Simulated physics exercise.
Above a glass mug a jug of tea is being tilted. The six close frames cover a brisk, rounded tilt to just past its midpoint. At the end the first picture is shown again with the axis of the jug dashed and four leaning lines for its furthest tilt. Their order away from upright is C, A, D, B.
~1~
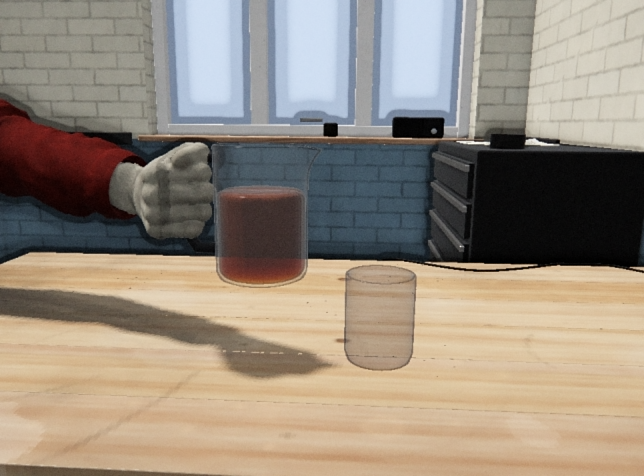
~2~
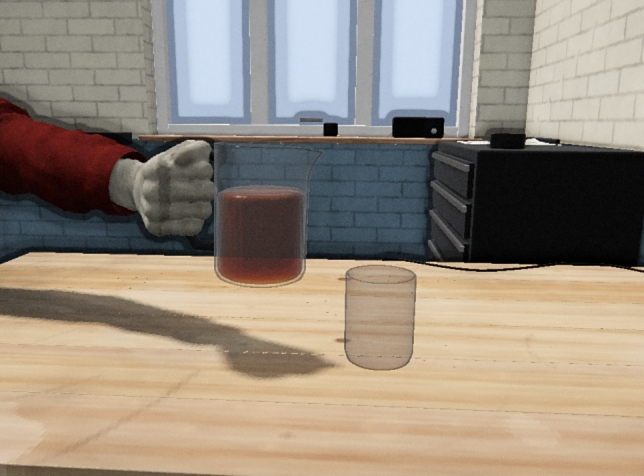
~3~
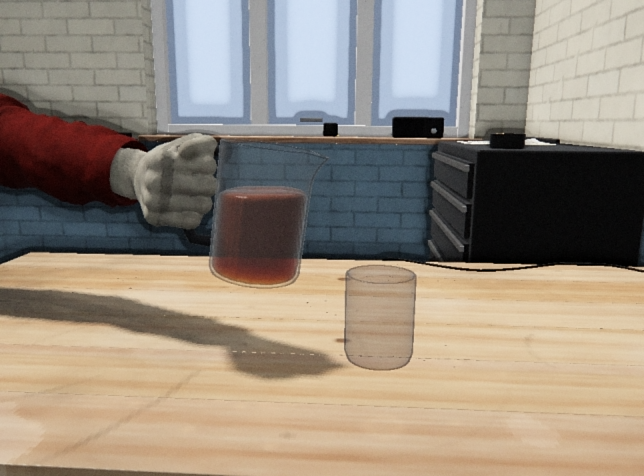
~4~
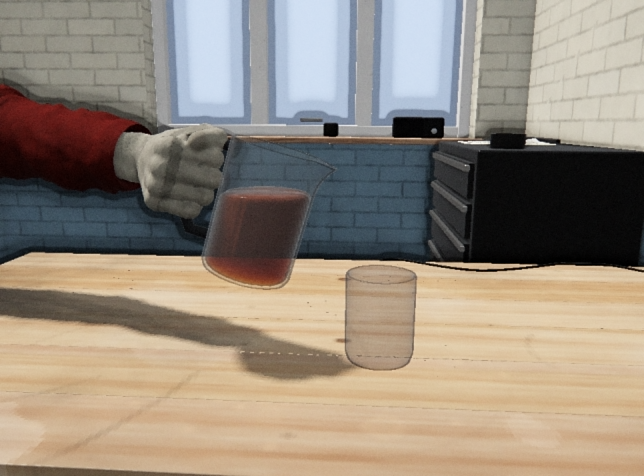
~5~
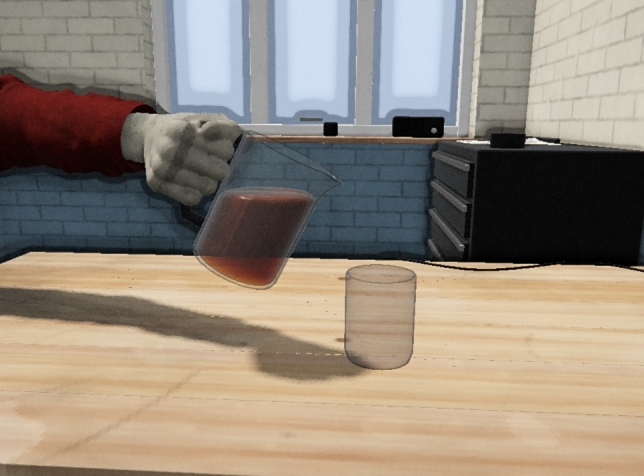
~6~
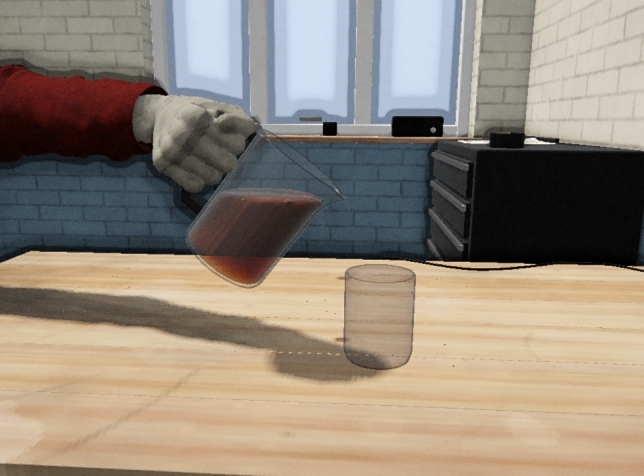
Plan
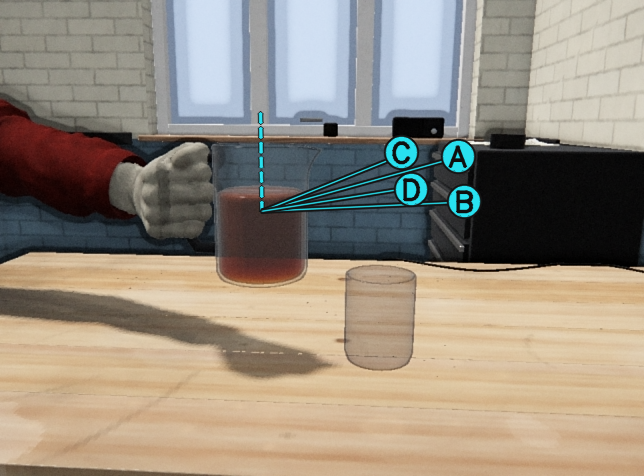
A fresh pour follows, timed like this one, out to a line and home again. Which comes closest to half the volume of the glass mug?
Mark C does it best.
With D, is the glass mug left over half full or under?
Over half.
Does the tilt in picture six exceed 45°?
No, it does not.
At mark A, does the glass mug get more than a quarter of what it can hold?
Yes, clearly.
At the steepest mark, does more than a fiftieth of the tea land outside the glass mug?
Yes, it does.
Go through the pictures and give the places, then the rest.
Upright, lip at (320, 149); rim of the glass mug round (381, 273); nothing has left yet.
Upright, lip at (322, 151); nothing has left yet.
Tipped about 7°, lip at (327, 158); nothing has left yet.
Tipped about 16°, lip at (335, 168); nothing has left yet.
Tipped about 26°, lip at (341, 182); nothing has left yet.
Tipped about 37°, lip at (344, 198); nothing has left yet.
On the marked copy, A at (442, 161); B at (447, 202); C at (386, 161); D at (394, 190).
If A is chosen, the glass mug ends with about 74 % of what it can hold.
If B is chosen, the glass mug ends with about 95 % of what it can hold; 13 % of the tea is spilt.
If C is chosen, the glass mug ends with about 51 % of what it can hold.
If D is chosen, the glass mug ends with about 93 % of what it can hold.
